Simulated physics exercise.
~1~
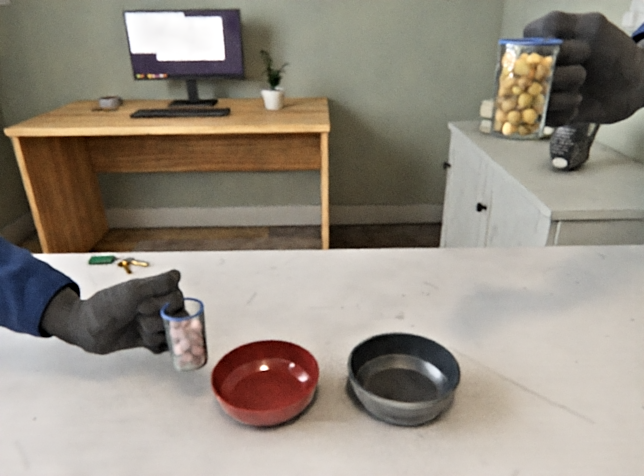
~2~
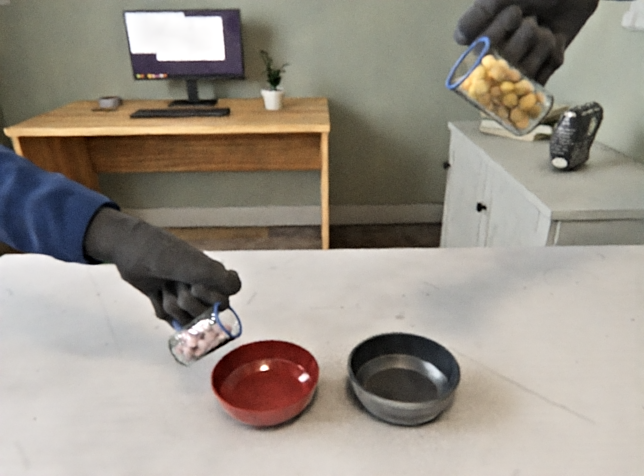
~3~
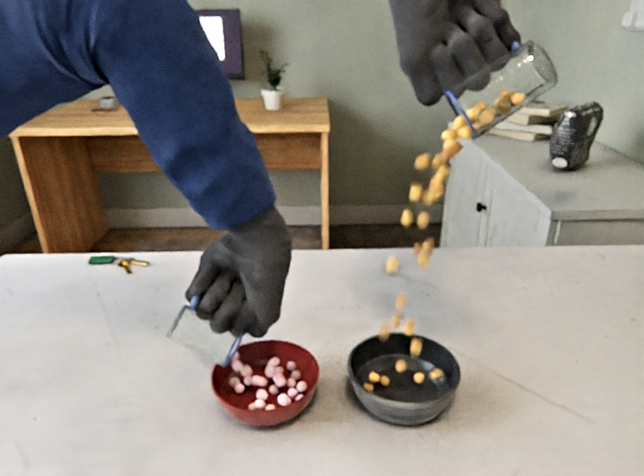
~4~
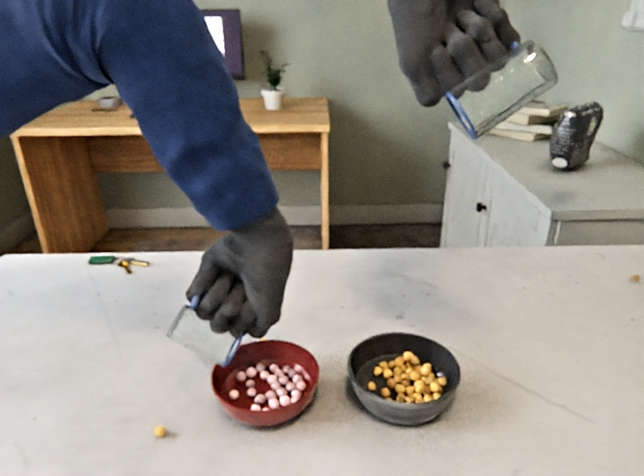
On a white table, gloved hands tipping pink pieces into a red dish and yellow ones into a grey dish, some scattering outside.
